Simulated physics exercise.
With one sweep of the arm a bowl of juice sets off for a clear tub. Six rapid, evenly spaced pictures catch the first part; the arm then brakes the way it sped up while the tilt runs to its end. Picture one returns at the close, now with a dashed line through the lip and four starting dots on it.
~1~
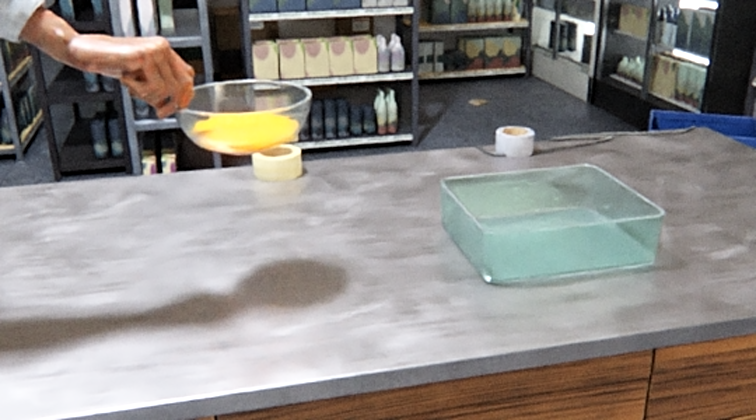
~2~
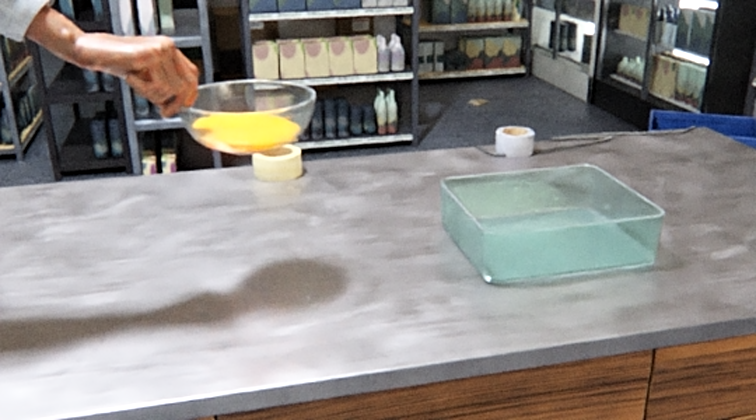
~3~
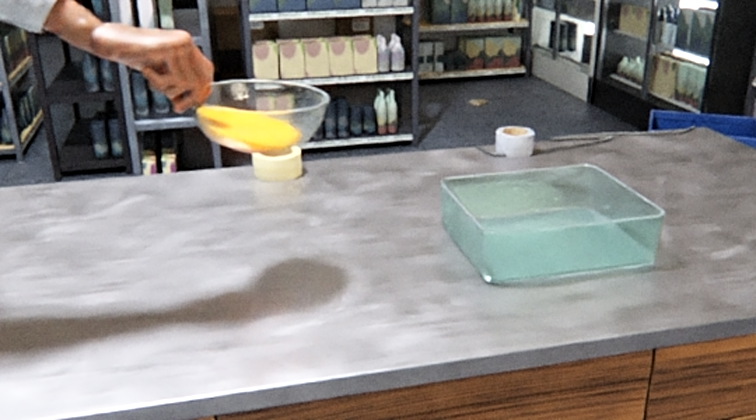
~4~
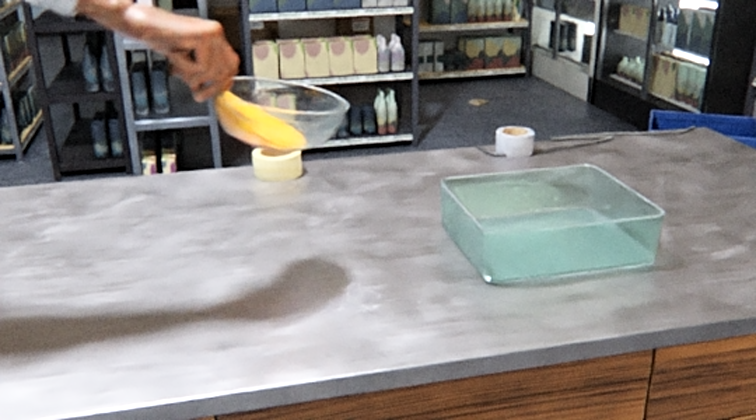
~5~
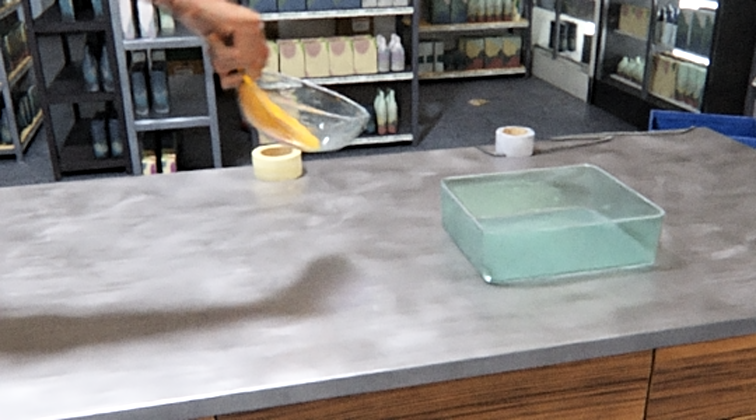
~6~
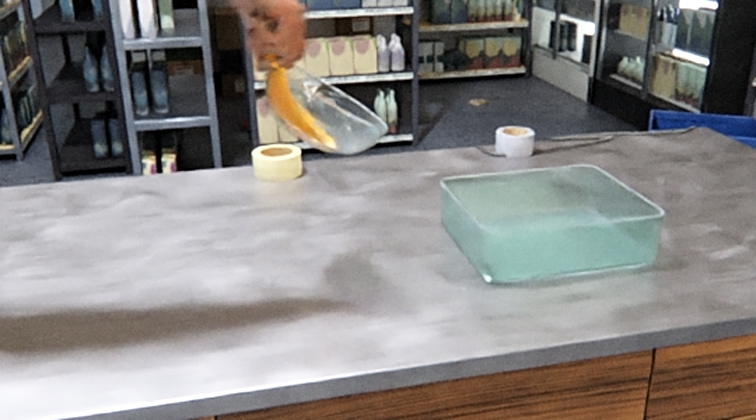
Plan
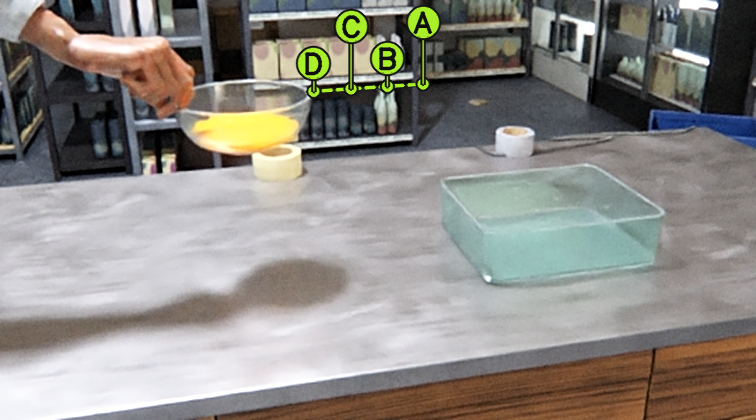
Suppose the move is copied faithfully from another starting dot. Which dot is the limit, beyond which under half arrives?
Go for C.
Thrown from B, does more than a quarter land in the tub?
Yes, it does.
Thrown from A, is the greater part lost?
No, not at all.
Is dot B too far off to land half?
No, that is safe.
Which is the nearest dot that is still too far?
D it is.
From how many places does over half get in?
Three of the four.
On the marked copy, A at (423, 84); B at (387, 86); C at (351, 88); D at (313, 91).
For dot A, about 81 % lands in the tub, 6 % falls short and 13 % goes beside or beyond.
For dot B, about 77 % lands in the tub, 9 % falls short and 15 % goes beside or beyond.
For dot C, about 68 % lands in the tub, 18 % falls short and 14 % goes beside or beyond.
For dot D, about 31 % lands in the tub, 63 % falls short and 6 % goes beside or beyond.
